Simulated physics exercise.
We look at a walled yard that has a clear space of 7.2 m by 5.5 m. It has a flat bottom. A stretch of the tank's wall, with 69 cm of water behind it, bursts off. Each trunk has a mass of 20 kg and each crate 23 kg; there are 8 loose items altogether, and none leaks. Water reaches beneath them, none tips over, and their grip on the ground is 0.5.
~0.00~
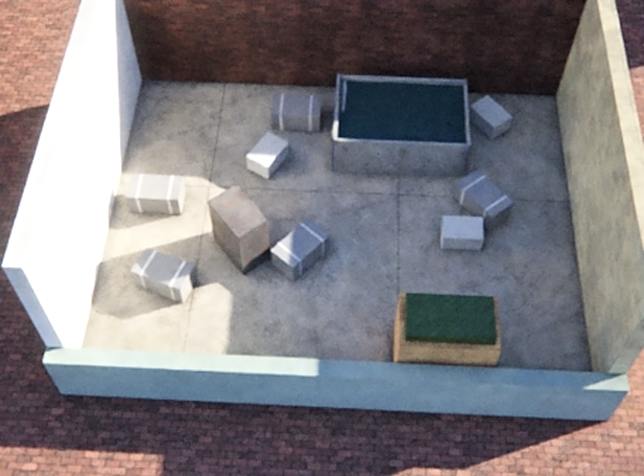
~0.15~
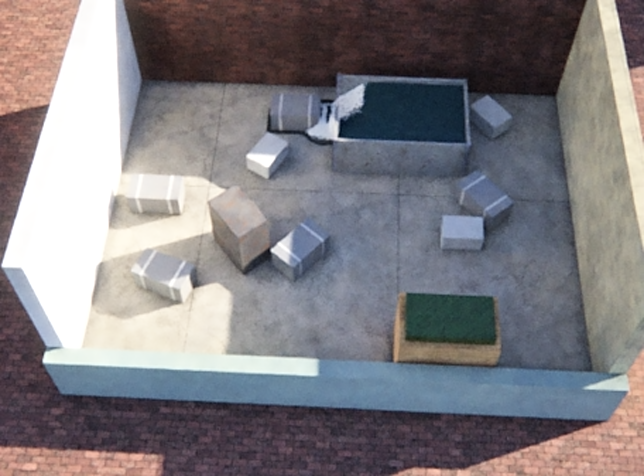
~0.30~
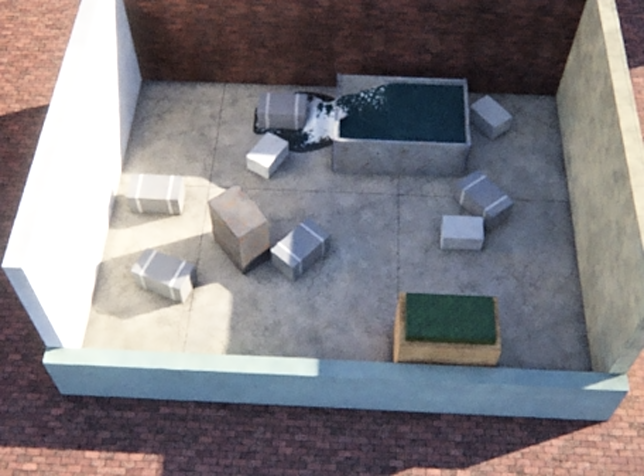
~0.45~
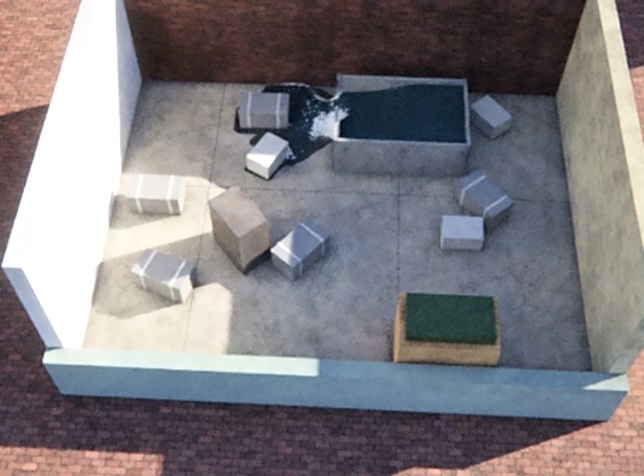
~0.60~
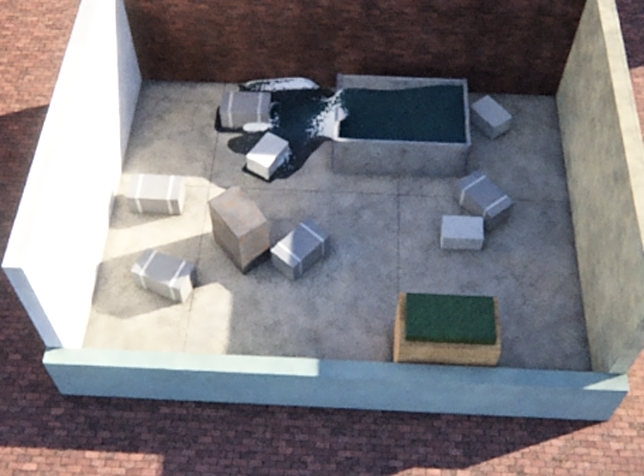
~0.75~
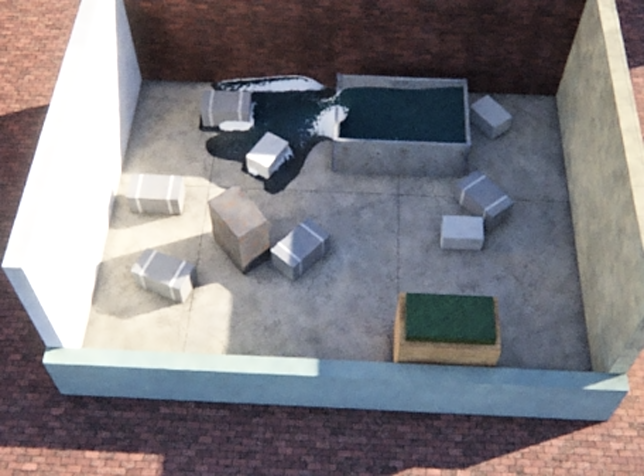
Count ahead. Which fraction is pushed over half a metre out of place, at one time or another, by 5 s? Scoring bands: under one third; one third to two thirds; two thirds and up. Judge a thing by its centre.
Expect the moved ones to number a third to two thirds.
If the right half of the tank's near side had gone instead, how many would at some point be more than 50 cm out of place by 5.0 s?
Then 2.
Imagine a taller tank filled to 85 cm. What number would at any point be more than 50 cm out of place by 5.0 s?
The count would be 4.
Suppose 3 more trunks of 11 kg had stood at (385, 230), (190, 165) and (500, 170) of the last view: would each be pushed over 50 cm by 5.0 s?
In turn: Under, over, under.
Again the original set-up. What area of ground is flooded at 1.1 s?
Somewhere around 8.5 m2, roughly.
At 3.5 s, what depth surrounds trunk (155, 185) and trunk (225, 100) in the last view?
6 and 9 cm.
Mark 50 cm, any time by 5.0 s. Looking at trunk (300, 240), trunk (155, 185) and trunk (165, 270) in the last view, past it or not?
Well, in turn that's not reaching it, topping it, topping it.
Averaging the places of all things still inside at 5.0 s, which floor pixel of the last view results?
Roughly at (335, 236).
After 1.1 s 1 of 8 are over 50 cm from their spots; 0 afloat.
After 2.2 s 1 of 8 are over 50 cm from their spots; 1 afloat.
After 3.5 s 2 of 8 are over 50 cm from their spots; 1 afloat.
After 5.0 s 3 of 8 are over 50 cm from their spots, and 3 have been at some point; 1 afloat.
